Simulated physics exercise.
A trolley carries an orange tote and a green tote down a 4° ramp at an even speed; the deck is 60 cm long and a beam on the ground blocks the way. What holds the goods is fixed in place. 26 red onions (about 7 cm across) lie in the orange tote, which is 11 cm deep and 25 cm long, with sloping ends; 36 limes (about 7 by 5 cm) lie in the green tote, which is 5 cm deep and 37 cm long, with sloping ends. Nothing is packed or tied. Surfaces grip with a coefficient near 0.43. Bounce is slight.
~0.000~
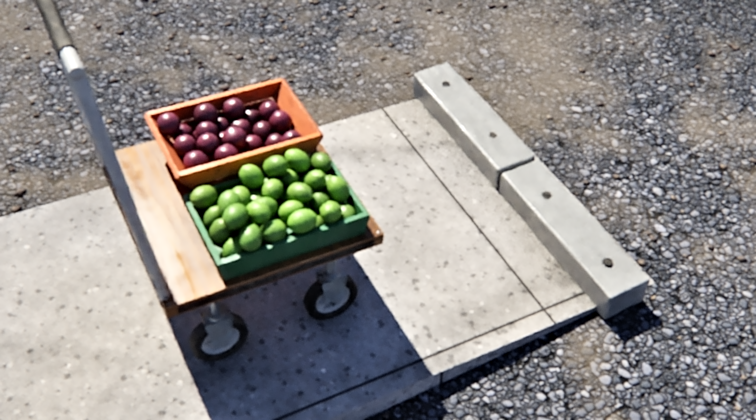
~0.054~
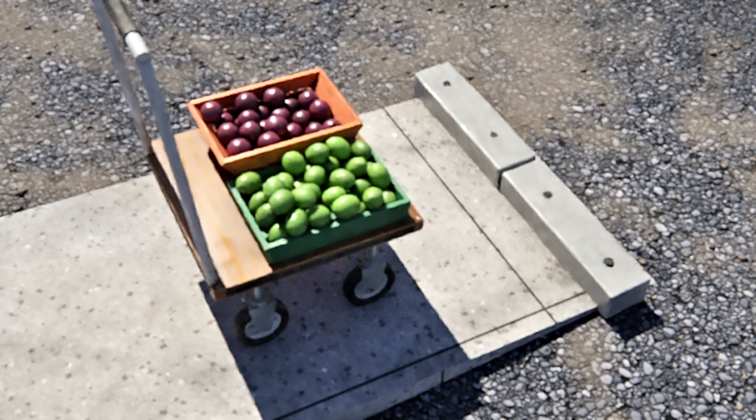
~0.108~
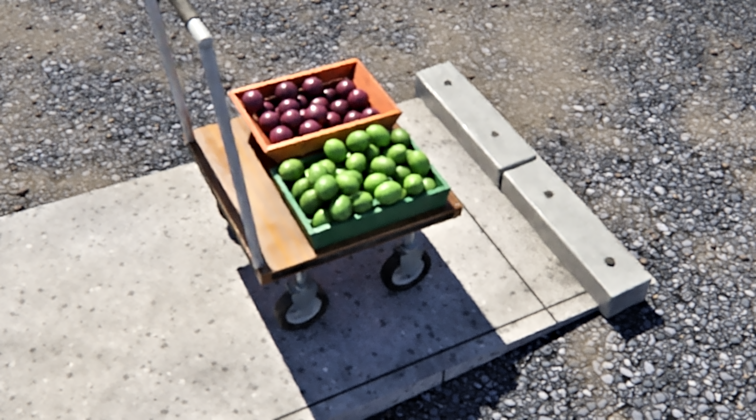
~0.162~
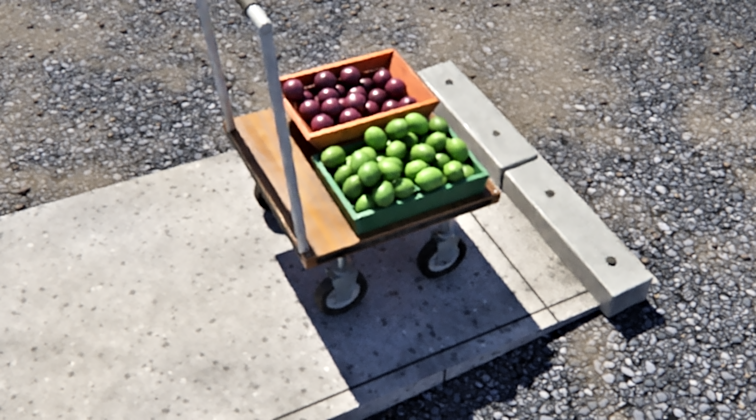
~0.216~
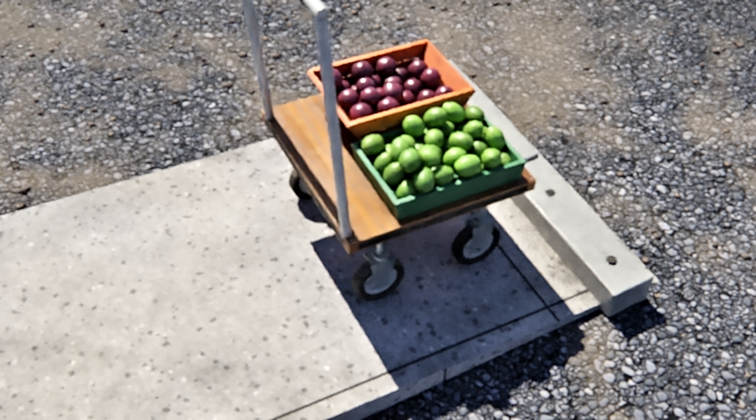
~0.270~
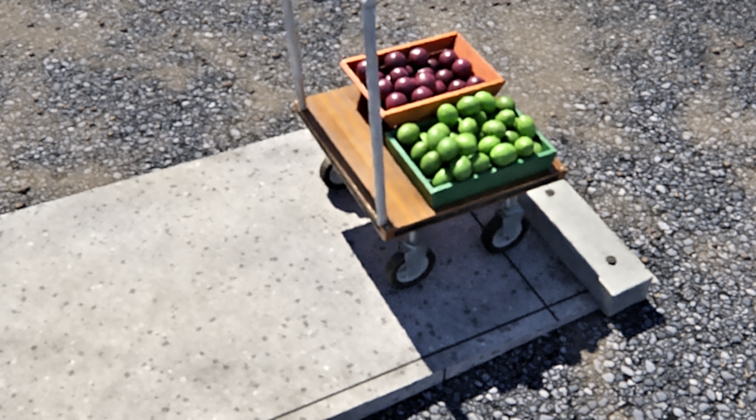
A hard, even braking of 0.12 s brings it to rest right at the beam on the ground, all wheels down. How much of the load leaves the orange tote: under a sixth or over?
The orange tote loses less than a sixth of its red onions.
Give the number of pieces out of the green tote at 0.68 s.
Out by then, roughly: Green tote 10.
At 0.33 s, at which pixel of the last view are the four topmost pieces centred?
Near (462, 116).
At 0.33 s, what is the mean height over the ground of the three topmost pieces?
About 52 cm.
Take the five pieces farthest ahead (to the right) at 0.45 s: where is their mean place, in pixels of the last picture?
Near (578, 124).
After 0.33 s, the orange tote has all 26 and the green tote has all 36.
After 0.45 s, the orange tote has all 26 and the green tote is down by 7 of 36.
After 0.68 s, the orange tote has all 26 and the green tote is down by 10 of 36.
Final count (at 1.19 s), the orange tote has all 26 and the green tote is down by 10 of 36. Asked share, 0 of 26, 0 per cent.
